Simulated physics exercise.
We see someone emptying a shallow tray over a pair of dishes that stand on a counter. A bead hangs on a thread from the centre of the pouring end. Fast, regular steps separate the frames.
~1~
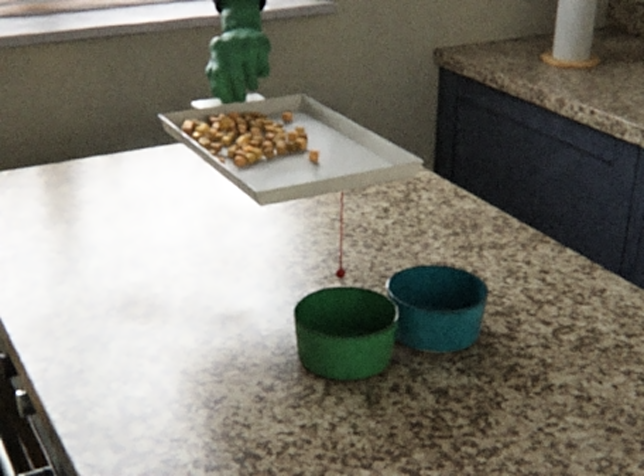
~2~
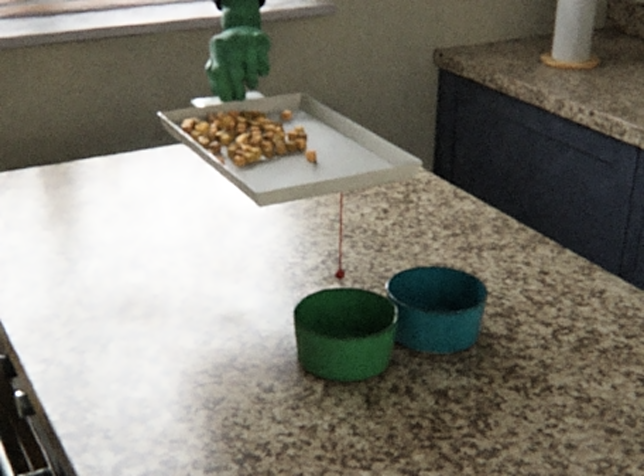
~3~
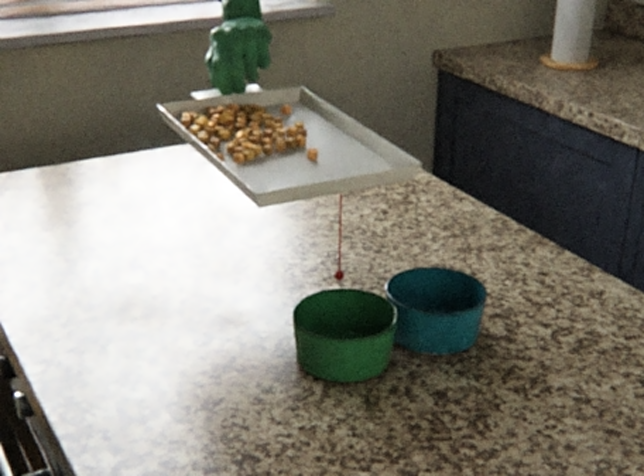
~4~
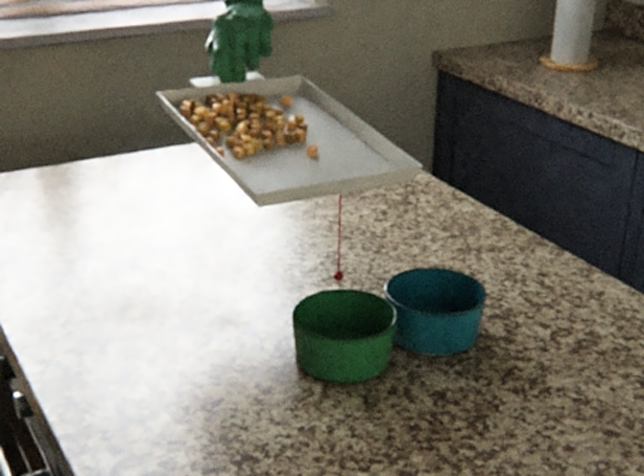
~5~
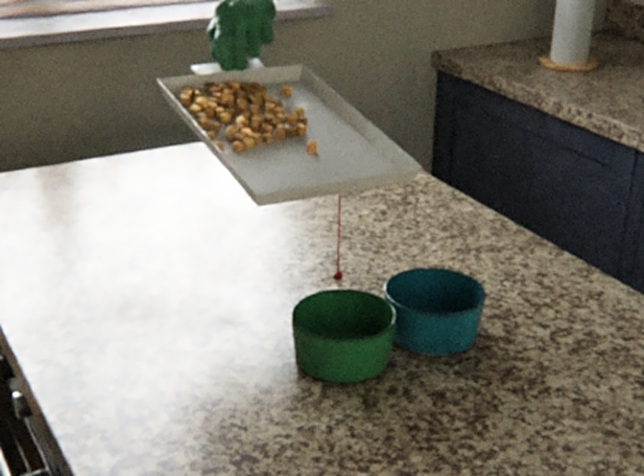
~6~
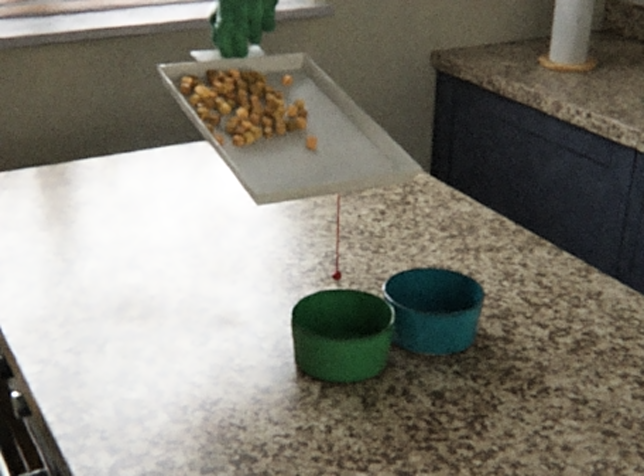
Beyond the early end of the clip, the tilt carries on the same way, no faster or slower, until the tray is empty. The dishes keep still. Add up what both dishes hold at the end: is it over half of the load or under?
The dishes gather above half.
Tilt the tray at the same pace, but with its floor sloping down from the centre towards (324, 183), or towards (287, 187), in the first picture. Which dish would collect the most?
Tilt 1: Left-side dish. Tilt 2: Left-side dish.
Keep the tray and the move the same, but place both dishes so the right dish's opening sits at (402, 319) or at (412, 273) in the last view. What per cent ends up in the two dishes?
About 50 and 40 per cent respectively.
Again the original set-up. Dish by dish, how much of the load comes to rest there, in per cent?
Per hundred pieces: Left dish roughly 50, right dish roughly 30.
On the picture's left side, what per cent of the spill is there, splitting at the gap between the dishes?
Roughly 20 percent.
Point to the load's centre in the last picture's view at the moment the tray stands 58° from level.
I'd mark the middle close to (349, 180).
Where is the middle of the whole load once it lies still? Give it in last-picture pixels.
I'd mark it at roughly (370, 347).
Soon, tray tipped steeply; most on the tray; about a quarter in the air.
A while on, tray tipped right over; about half on the tray; a small part in the left dish; a small part in the right dish; a small part outside both; a small part in the air.
Towards the end, tray tipped past a quarter turn; about half in the left dish; about a third in the right dish; about a quarter outside both.
Finally, tray tipped past a quarter turn; about half in the left dish; about a third in the right dish; about a quarter outside both.
